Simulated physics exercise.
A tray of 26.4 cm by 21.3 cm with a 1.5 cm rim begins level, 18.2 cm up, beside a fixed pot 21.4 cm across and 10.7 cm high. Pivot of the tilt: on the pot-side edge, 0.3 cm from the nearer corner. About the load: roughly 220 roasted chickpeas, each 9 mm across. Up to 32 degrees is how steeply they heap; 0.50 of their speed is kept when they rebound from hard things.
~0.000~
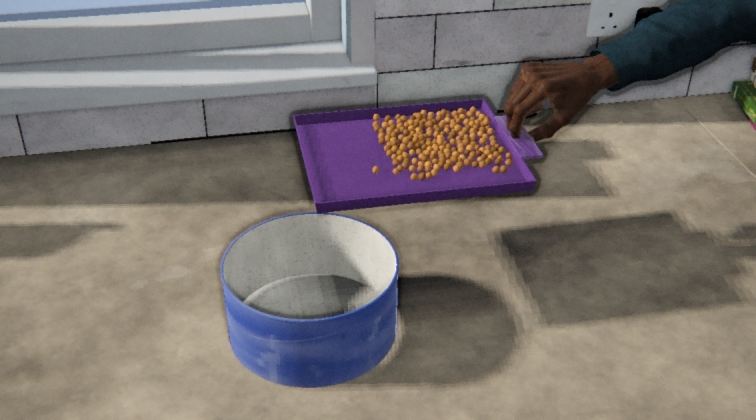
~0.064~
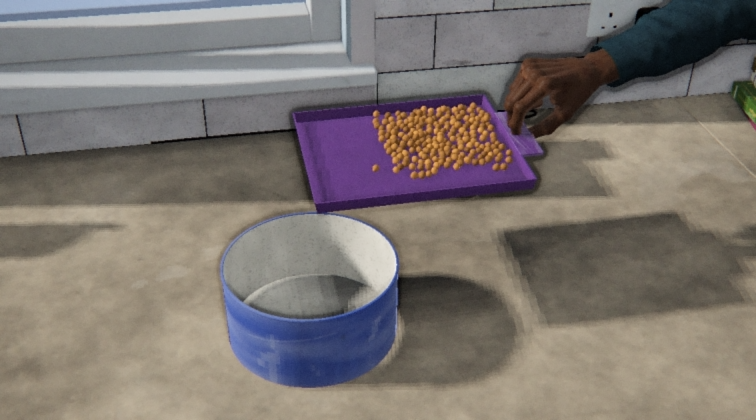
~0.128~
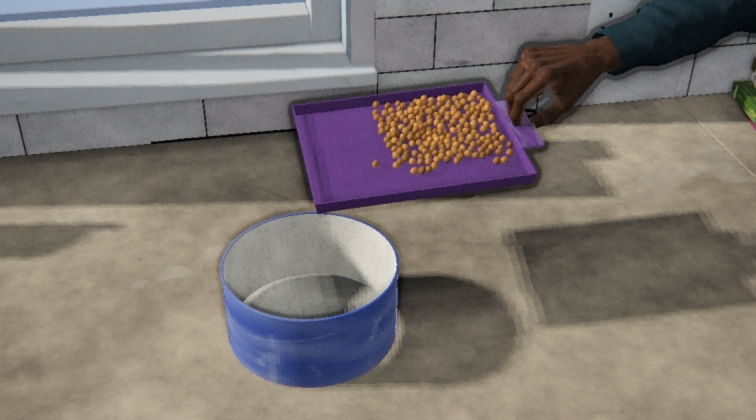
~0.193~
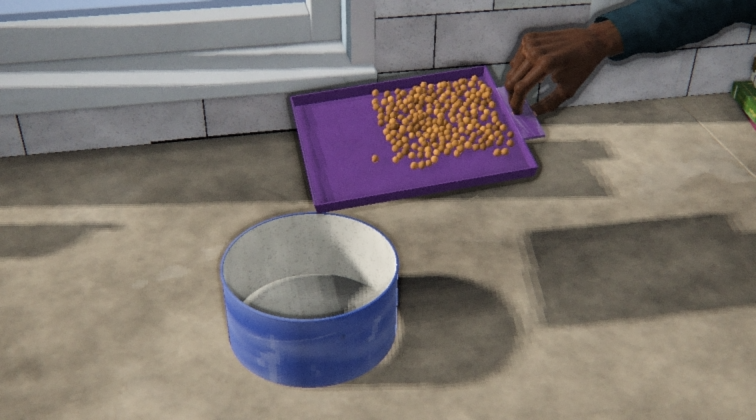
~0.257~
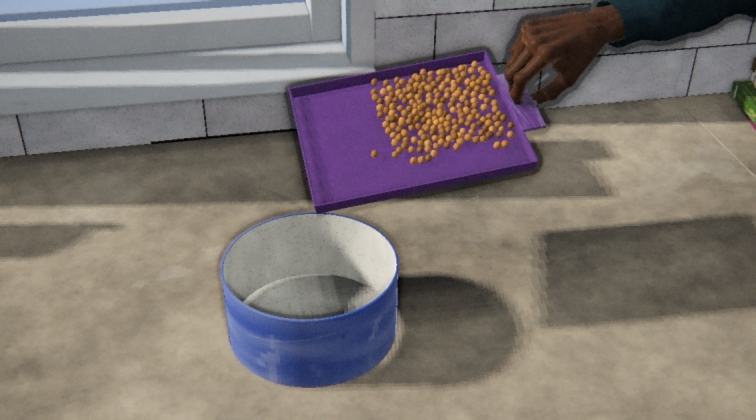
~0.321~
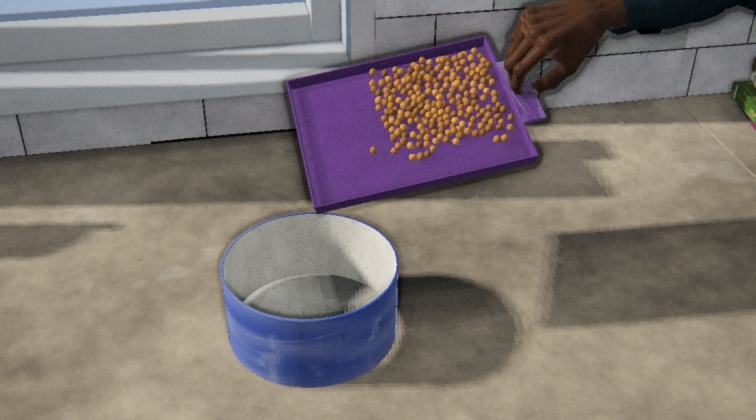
A hand tilts up a purple tray of small round orange-brown pieces behind a blue pot.
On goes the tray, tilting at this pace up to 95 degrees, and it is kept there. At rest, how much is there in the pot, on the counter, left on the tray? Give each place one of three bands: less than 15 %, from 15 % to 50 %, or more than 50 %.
Pot - more than 50 %; counter - from 15 % to 50 %; tray - less than 15 %.
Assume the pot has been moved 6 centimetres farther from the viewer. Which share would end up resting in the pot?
It would be near 25 per cent.
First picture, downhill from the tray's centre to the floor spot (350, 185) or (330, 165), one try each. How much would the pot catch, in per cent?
Around 95 % for the first direction, around 40 % for the second.
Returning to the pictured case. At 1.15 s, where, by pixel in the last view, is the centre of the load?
Load centre: About (354, 175) px.
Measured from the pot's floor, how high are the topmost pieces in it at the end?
It reaches roughly 2.0 cm.
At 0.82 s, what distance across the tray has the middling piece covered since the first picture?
Around 14 centimetres.
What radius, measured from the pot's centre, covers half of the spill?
Distance: Around 20 cm.
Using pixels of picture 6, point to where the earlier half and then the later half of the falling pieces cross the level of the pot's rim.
It passes about (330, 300) first and (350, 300) afterwards.
Then, at 0.82 s, tilt 55 degrees; the tray holds 95 %, the pot 0 %.
Then, at 1.15 s, tilt 79 degrees; the tray holds 80 %, the pot 15 %.
After 1.57 s, tilt 95 degrees; the tray holds 25 %, the pot 30 %.
At rest (2.8 s), pot 75 %, counter 25 %, tray 0 %.
